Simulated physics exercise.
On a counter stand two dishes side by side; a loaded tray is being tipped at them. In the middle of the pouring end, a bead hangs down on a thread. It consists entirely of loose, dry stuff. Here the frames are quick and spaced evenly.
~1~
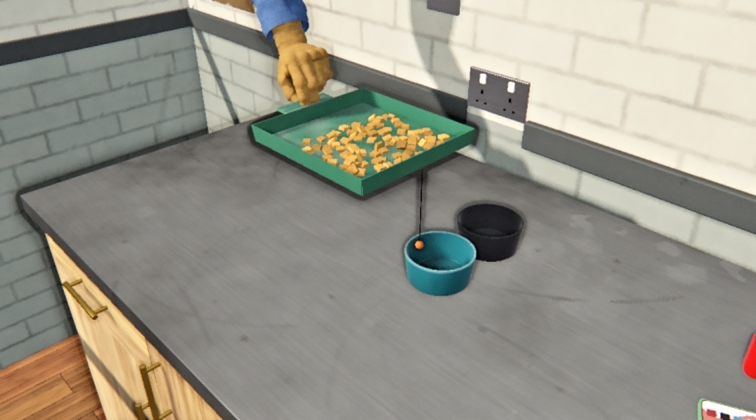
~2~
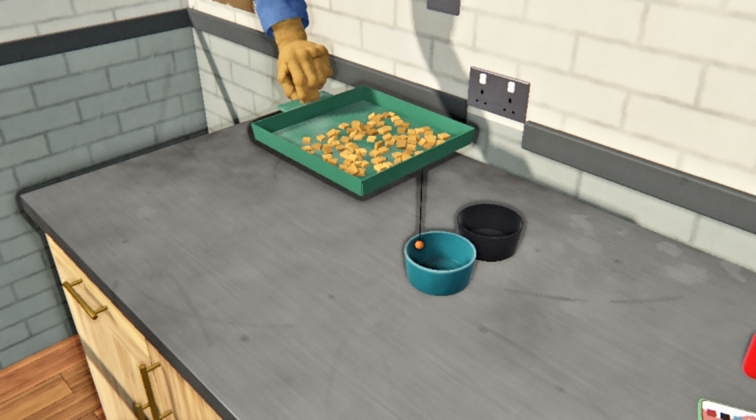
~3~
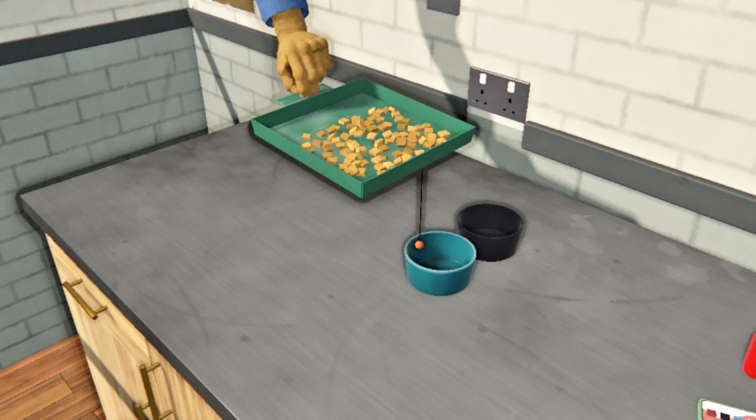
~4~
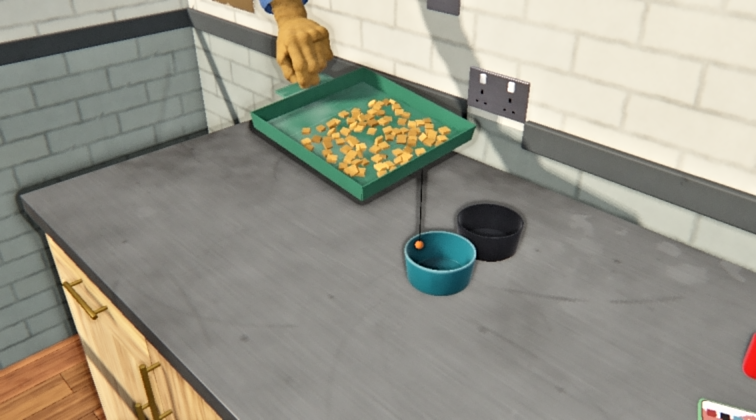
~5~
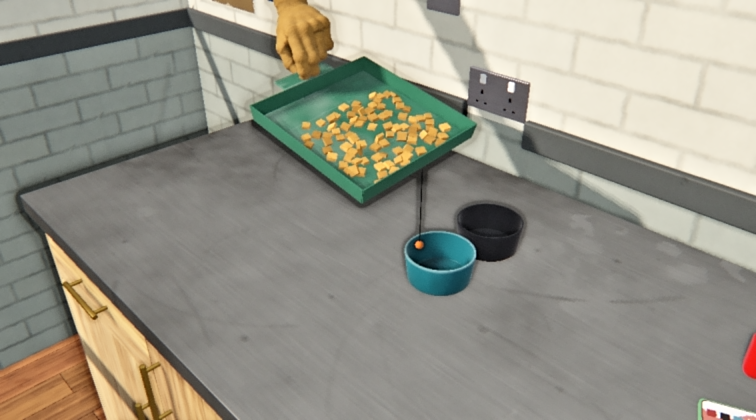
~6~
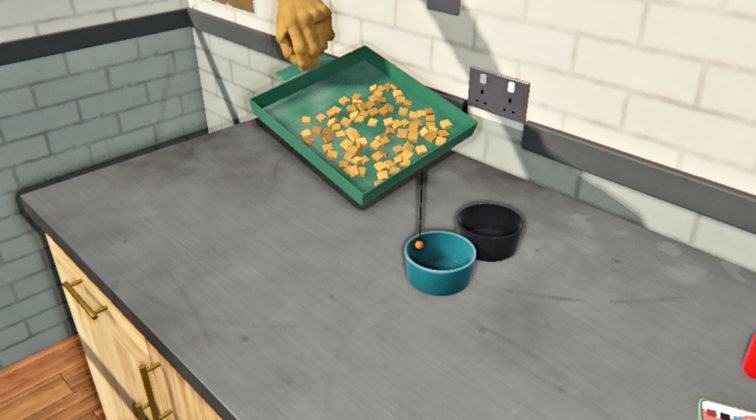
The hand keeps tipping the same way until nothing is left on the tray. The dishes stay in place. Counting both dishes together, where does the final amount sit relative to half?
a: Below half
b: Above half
(a) Below half.
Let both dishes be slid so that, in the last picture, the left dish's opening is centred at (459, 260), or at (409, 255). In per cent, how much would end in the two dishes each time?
First 0 per cent, second 0 per cent.
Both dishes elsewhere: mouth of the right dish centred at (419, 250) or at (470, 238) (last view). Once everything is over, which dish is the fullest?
Well, the first go goes to the leftmost dish, and the second to the leftmost dish.
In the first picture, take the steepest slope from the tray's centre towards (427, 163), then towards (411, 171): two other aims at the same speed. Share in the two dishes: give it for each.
I'd expect around 40 in a hundred first and around 20 in a hundred second.
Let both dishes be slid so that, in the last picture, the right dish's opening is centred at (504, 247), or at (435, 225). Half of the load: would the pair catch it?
Place 1: Lower than half; place 2: Lower than half.
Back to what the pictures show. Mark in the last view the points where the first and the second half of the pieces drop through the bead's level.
The opening half passes (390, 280), the closing half (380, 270).
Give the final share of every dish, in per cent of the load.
Estimate - left dish 0 percent, right dish 0 percent.
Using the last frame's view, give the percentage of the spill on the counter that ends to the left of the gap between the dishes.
Around 100 per cent, I reckon.
Just after the last frame, tray tipped steeply; every one on the tray.
A moment on, tray tipped past a quarter turn; the larger part on the tray; about a tenth outside both; about a tenth in the air.
Further on, tray tipped past a quarter turn; every one outside both.
When it is over, tray tipped past a quarter turn; not one in the left dish; not one in the right dish; every one outside both.
